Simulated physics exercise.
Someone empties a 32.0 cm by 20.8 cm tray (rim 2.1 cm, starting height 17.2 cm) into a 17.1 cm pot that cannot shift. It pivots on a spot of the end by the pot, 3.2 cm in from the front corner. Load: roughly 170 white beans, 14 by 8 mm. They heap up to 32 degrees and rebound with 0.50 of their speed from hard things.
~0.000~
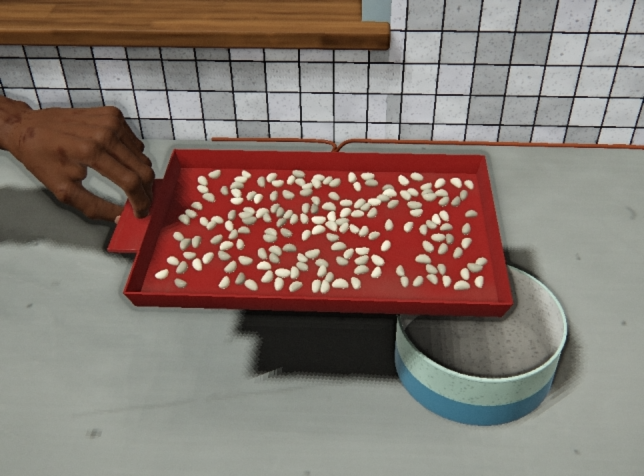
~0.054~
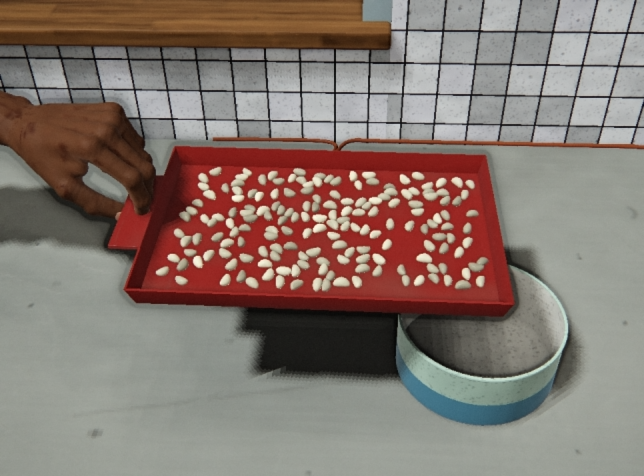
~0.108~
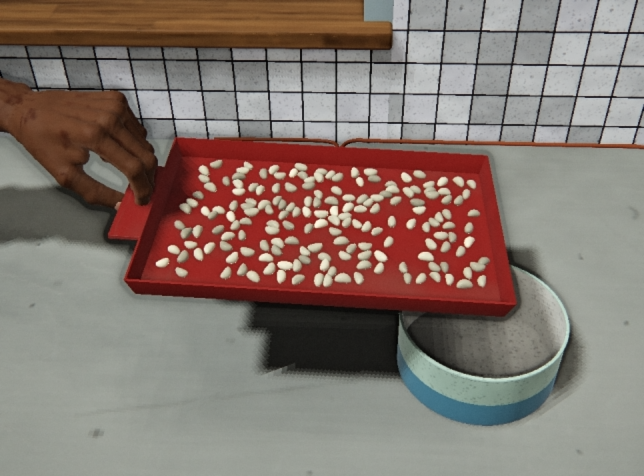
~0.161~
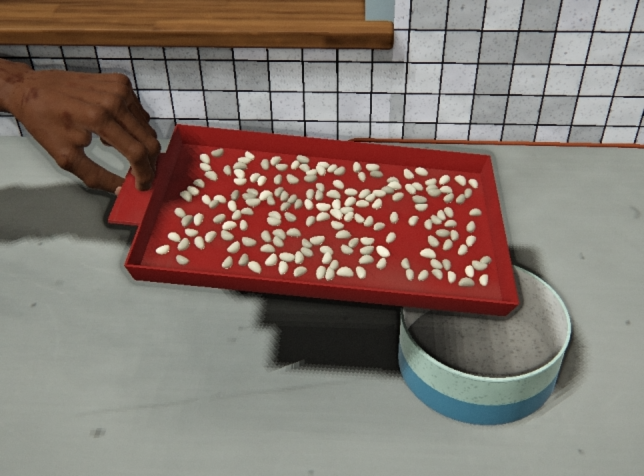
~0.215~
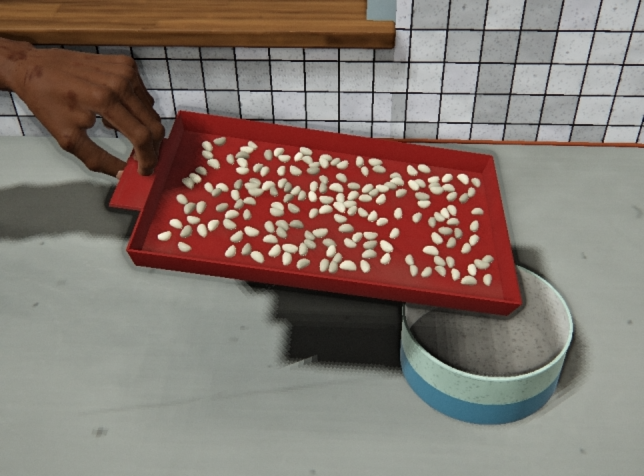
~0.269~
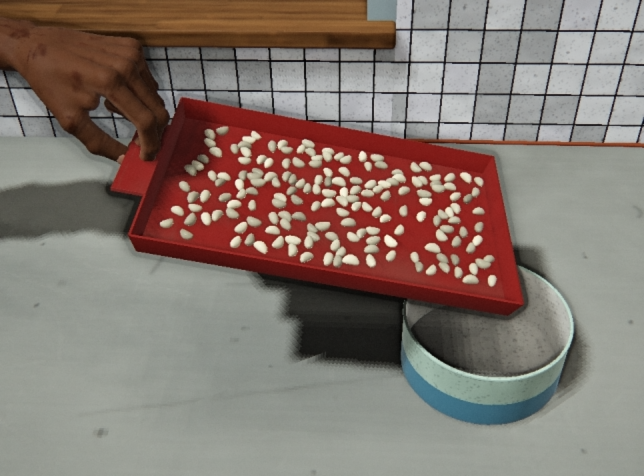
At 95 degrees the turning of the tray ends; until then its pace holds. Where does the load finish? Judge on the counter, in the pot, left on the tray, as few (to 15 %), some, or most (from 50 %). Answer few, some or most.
Counter: Some, pot: Most, tray: Few.
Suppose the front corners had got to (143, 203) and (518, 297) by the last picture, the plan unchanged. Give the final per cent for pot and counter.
Pot 60, counter 40.
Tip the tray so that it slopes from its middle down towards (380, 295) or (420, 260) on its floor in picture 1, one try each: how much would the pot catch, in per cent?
About 0 and 25 per cent.
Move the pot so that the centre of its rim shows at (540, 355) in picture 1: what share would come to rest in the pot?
Some 50 per cent.
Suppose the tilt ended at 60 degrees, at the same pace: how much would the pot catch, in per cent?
It would be near 10 per cent.
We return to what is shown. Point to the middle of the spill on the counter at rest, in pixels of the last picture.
Near (583, 307).
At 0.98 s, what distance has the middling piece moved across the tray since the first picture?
About 14 cm.
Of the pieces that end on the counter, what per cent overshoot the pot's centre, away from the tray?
About 90 per cent.
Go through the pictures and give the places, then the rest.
In the first picture, tray tilt 0 degrees, front corners at (132, 289) and (505, 299); middle of the pieces at (333, 226); pot at (481, 315).
In the second picture, tray tilt 1 degrees, front corners at (132, 285) and (506, 299); middle of the pieces at (334, 224).
In the third picture, tray tilt 3 degrees, front corners at (133, 276) and (508, 299); middle of the pieces at (335, 220).
In the fourth picture, tray tilt 6 degrees, front corners at (133, 261) and (511, 299), lowest corner right back; middle of the pieces at (337, 214).
In the fifth picture, tray tilt 9 degrees, front corners at (135, 246) and (514, 298), lowest corner right back; middle of the pieces at (341, 207).
In the sixth picture, tray tilt 12 degrees, front corners at (137, 232) and (516, 298), lowest corner right back; middle of the pieces at (343, 201); pot at (487, 314). The tray's pace is about 55 degrees a second.
After 0.98 s, tilt 51 degrees; the tray holds 95 %, the pot 0 %.
After 1.45 s, tilt 77 degrees; the tray holds 85 %, the pot 10 %.
Then, at 1.99 s, tilt 95 degrees; the tray holds 0 %, the pot 60 %.
At rest (3.4 s), counter 30 %, pot 70 %, tray 0 %.
